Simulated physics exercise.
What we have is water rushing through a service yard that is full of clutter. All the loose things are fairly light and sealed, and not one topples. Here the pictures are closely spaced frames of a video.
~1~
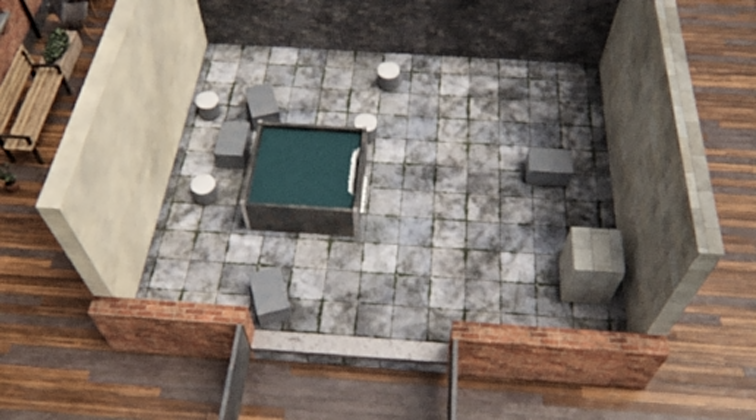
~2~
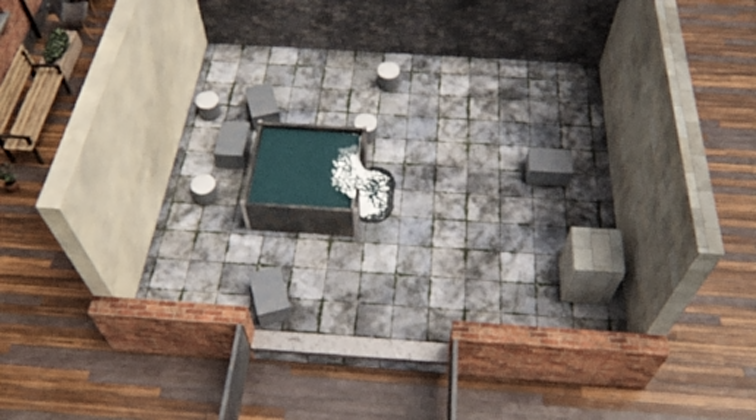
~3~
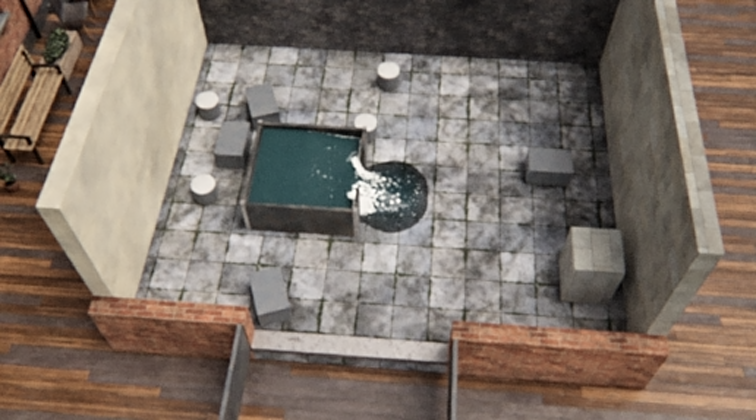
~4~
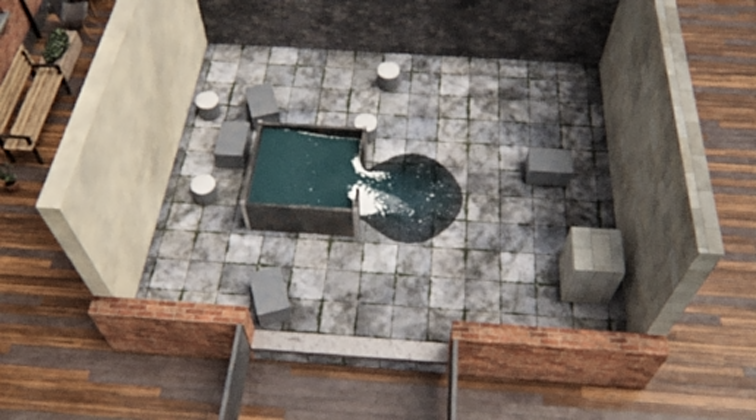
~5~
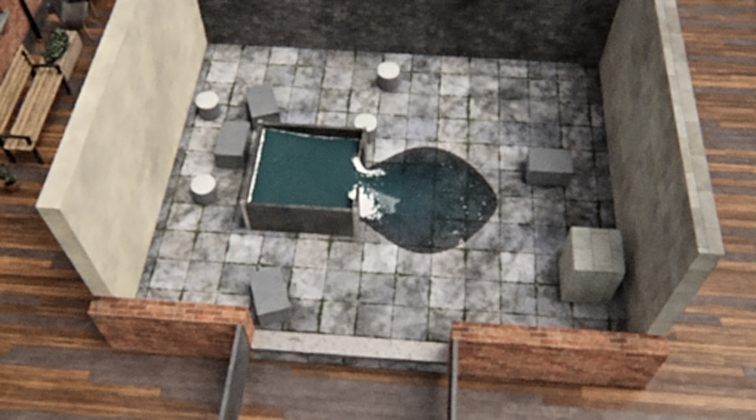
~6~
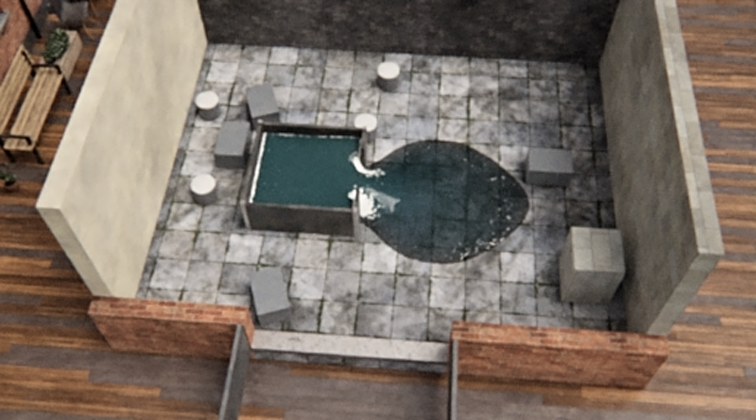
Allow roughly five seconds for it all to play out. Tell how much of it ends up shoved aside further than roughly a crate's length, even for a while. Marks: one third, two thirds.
So the part that moves far is short of the one-third mark.
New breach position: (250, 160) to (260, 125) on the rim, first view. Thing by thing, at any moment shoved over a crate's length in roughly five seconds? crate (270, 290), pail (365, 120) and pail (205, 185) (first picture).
Here is how they go, in order: Dislodged that far, fails to go that far, and dislodged that far.
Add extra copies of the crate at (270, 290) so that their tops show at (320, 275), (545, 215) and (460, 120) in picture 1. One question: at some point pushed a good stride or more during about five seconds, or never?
Result by item: Stays where it is / gets dislodged / gets dislodged.
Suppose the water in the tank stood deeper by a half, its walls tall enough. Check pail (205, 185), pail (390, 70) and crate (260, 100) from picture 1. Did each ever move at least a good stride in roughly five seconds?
Object 1: Didn't cover it. Object 2: Covered it. Object 3: Didn't cover it.
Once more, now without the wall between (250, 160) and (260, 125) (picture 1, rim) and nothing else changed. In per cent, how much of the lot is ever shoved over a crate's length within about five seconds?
Near 60 in a hundred.
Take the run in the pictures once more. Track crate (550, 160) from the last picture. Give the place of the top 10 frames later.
(594, 150).
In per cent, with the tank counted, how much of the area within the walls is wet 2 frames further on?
Estimate: 30 %.
A moment on, 0 of 8 are well off their spots; 0 afloat.
Next, 1 of 8 are well off their spots; 1 afloat.
Later, 1 of 8 are well off their spots; 1 afloat.
In the end, 1 of 8 are well off their spots, and 1 have been at some point; 1 afloat.
